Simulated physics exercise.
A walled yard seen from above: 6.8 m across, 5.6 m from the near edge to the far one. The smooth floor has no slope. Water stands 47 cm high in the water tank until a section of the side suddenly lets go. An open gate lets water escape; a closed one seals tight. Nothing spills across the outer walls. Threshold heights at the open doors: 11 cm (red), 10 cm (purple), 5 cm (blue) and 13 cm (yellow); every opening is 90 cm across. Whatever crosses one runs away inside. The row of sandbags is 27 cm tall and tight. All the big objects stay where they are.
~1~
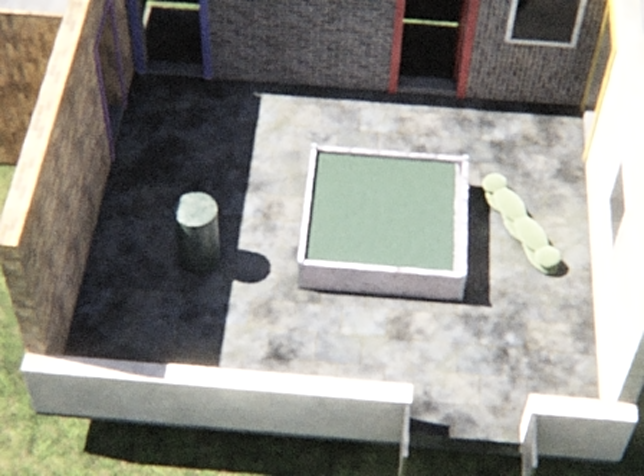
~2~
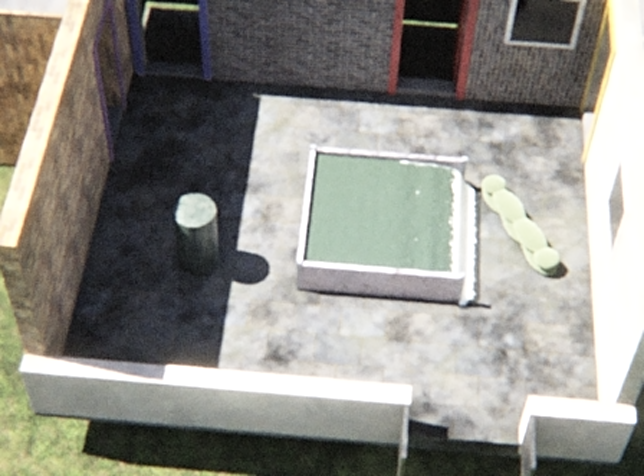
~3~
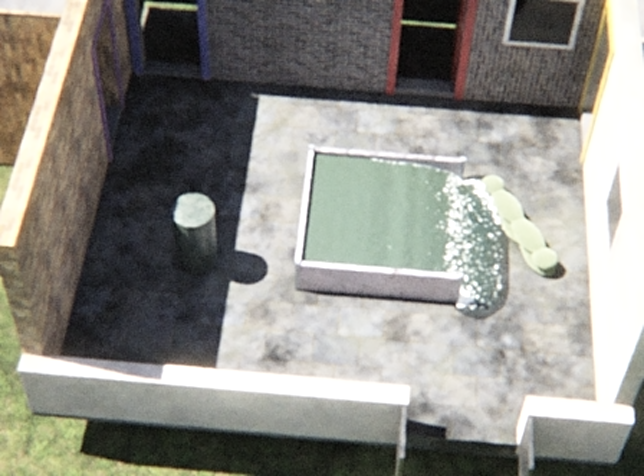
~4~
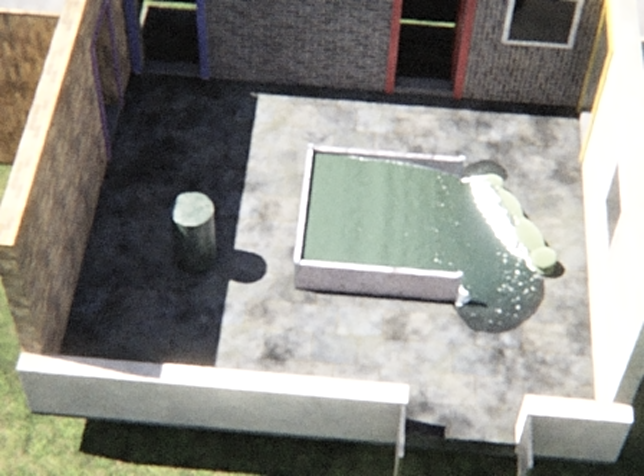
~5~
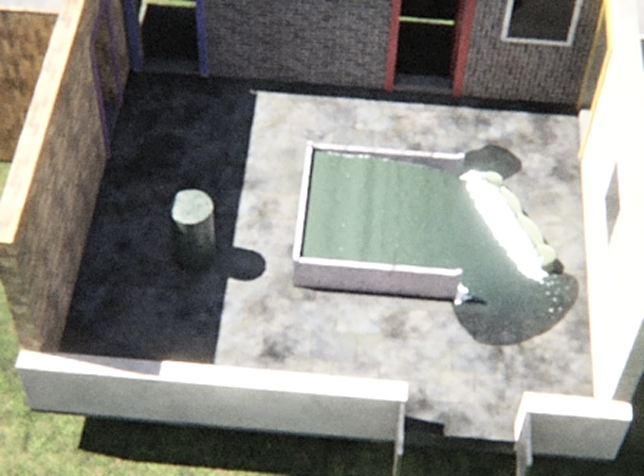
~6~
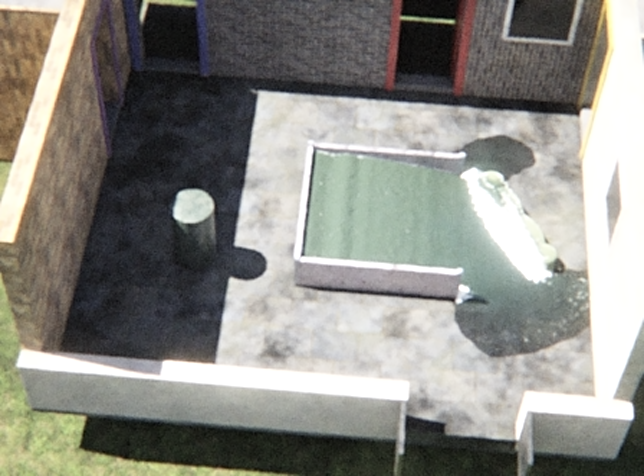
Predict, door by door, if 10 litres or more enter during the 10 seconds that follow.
Within that time: At the red door it stays under the limit; at the purple door it stays under the limit; at the blue door it does not reach the limit; at the yellow door it stays under the limit.
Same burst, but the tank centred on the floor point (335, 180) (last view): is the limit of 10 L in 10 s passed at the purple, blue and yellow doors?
Then: Purple not over, blue under, yellow above.
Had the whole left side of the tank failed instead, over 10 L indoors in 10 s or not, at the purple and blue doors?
Then: Purple over, blue past it.
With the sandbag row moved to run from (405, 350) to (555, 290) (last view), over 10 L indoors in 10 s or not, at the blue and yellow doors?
Then: Blue over, yellow past it.
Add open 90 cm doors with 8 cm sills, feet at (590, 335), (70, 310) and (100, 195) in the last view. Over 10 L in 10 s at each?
In that order: Above, not over, below.
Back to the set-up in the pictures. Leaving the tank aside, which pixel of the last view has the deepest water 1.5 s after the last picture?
Around (588, 416).
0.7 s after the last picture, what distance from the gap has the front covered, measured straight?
Some 2.8 m out.
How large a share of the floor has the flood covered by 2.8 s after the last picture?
Some 35 per cent of it.
Then, 0.7 s after the last picture water covers 20 % of the floor and is deepest (36 cm) near (487, 207); red door not reached, purple door not reached, blue door not reached, yellow door not reached.
Then, 1.5 s after the last picture water covers 30 % of the floor and is deepest (40 cm) near (588, 416); red door 6 cm at the sill, 0 L in, purple door not reached, blue door not reached, yellow door 4 cm at the sill, 0 L in.
Then, 2.8 s after the last picture water covers 35 % of the floor and is deepest (25 cm) near (559, 426); red door 5 cm at the sill, 0 L in, purple door not reached, blue door not reached, yellow door 12 cm at the sill, 0 L in.
Then, 5.3 s after the last picture water covers 65 % of the floor and is deepest (14 cm) near (487, 237); red door 5 cm at the sill, 0 L in, purple door not reached, blue door not reached, yellow door 8 cm at the sill, 0 L in.
Then, 9.3 s after the last picture water covers 90 % of the floor and is deepest (8 cm) near (153, 392); red door 4 cm at the sill, 0 L in, purple door 6 cm at the sill, 0 L in, blue door 3 cm at the sill, 0 L in, yellow door 7 cm at the sill, 1 L in.
